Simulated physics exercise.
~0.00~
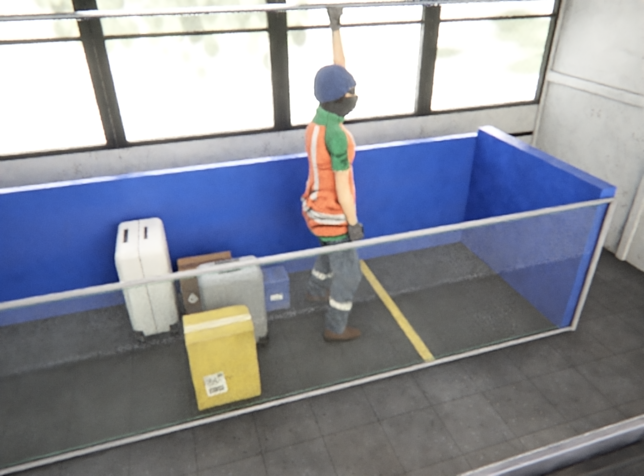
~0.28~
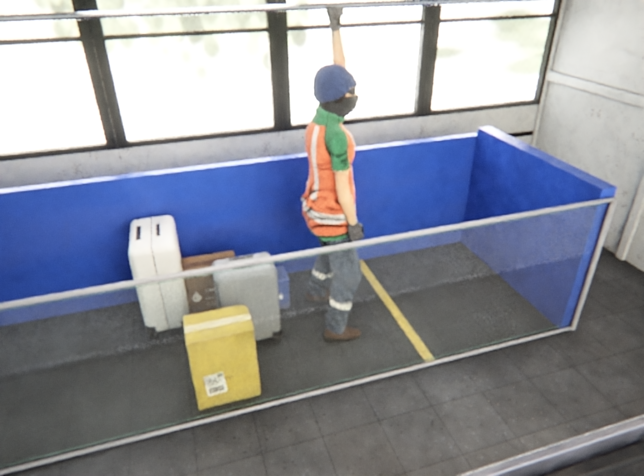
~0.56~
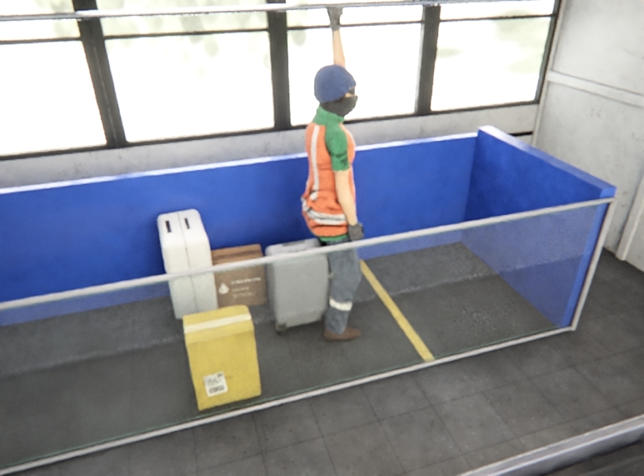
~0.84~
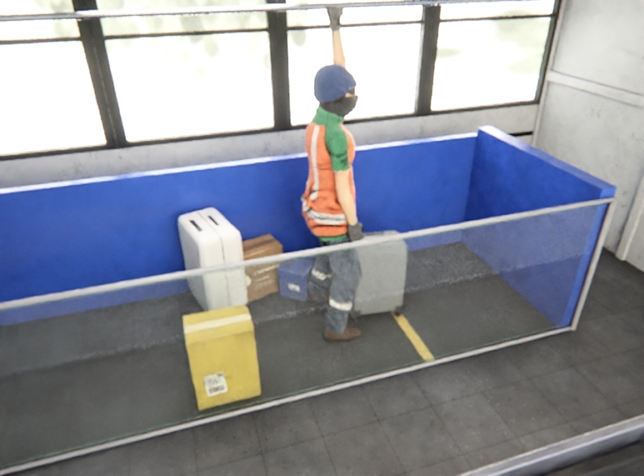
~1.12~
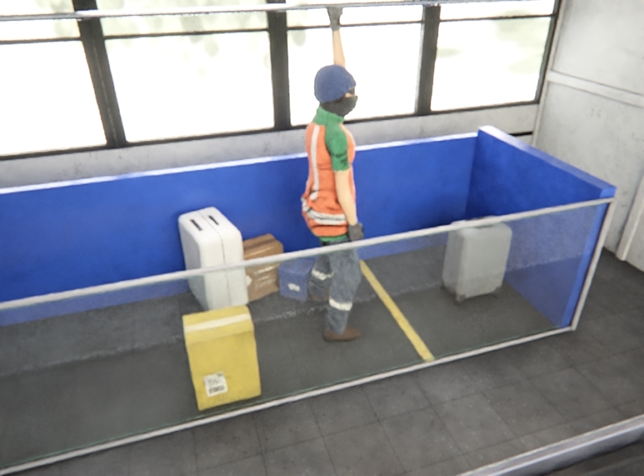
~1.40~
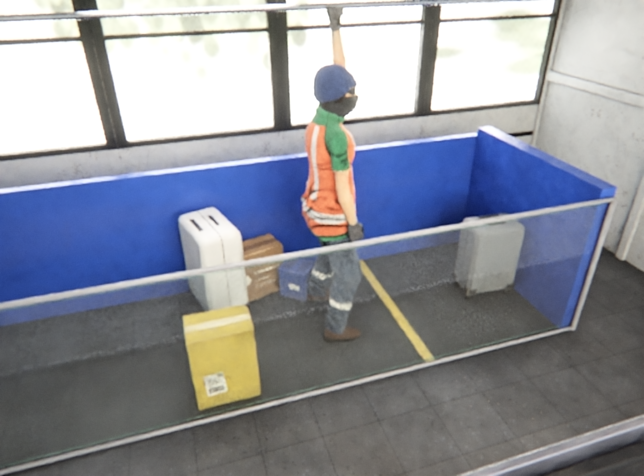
The video shows a traveller in an orange vest standing still, one arm raised, as a white case, brown carton and blue tub slide right and stop short of a yellow line. A grey case slides farther, crossing it and staying upright, while a yellow pack stays put.
